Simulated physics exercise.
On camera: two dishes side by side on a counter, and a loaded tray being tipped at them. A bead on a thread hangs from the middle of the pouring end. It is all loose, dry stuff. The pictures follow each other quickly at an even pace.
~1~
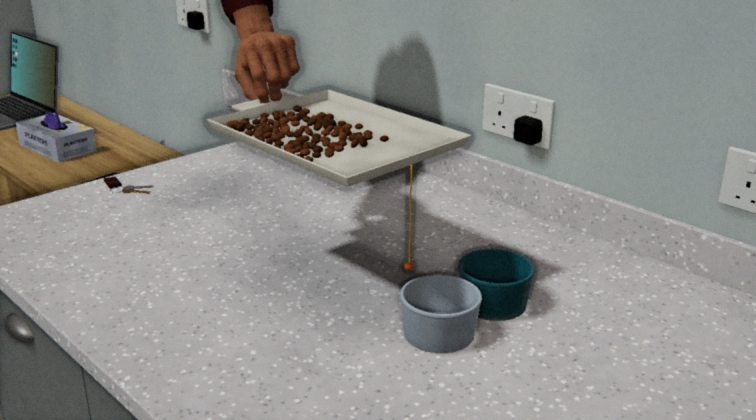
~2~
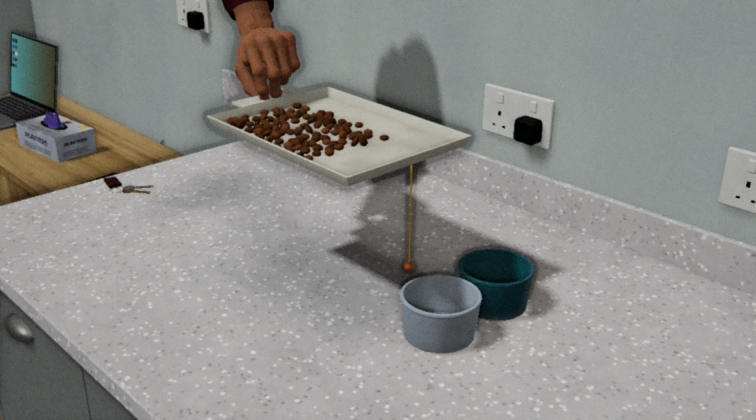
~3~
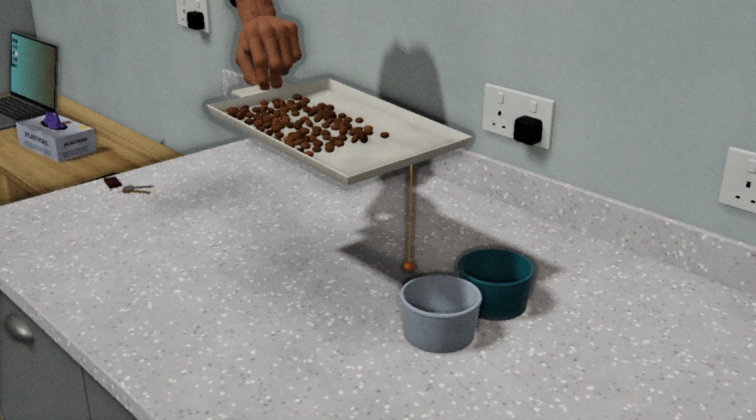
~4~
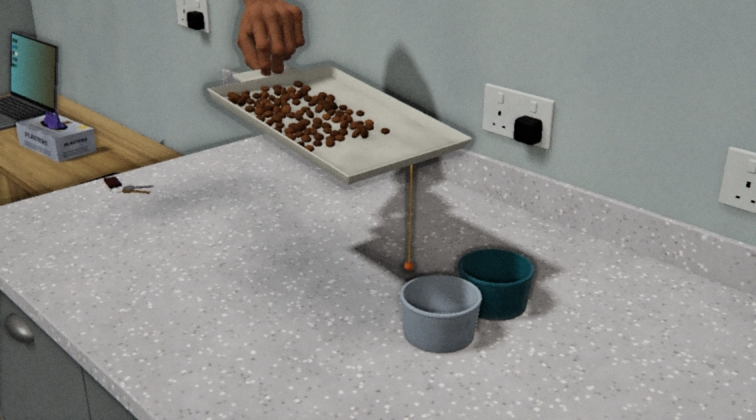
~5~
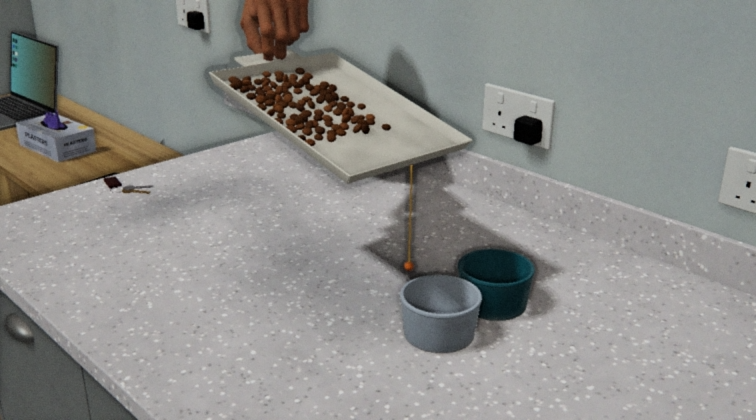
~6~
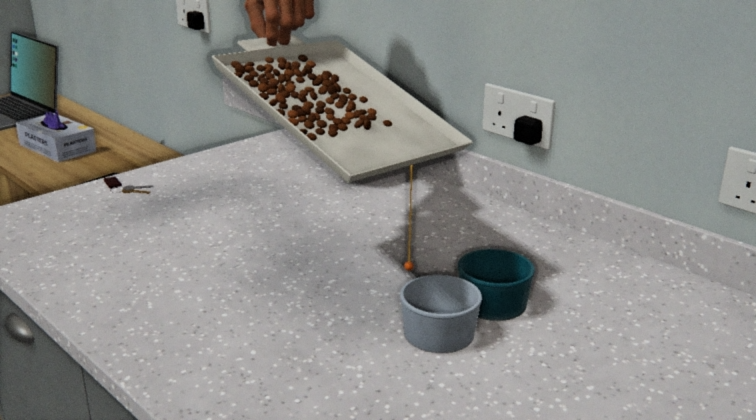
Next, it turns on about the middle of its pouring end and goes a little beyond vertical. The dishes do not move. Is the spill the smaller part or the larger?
Caught overall: More than half.
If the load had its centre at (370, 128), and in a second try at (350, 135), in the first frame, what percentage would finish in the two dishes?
About 80 and 70 per cent.
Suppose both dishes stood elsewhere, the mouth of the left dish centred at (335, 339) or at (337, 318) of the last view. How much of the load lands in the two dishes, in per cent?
First some 20, then 10 per cent.
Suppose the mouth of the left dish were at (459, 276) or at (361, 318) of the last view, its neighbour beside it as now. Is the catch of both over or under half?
First under half, then less than half.
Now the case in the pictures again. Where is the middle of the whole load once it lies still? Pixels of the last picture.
At about (465, 322).
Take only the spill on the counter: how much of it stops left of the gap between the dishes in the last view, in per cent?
Close to 50 per cent.
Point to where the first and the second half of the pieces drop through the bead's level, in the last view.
Around (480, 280) and then (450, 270).
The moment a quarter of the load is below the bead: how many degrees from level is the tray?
At about 75°.
Soon, tray tipped steeply; about two thirds on the tray; about a third in the air.
A while on, tray tipped past a quarter turn; a stray few on the tray; about a third in the left dish; about a quarter in the right dish; about a third outside both; a small part in the air.
Towards the end, tray tipped past a quarter turn; about a third in the left dish; about a third in the right dish; about a third outside both.
Finally, tray tipped past a quarter turn; about a third in the left dish; about a third in the right dish; about a third outside both.
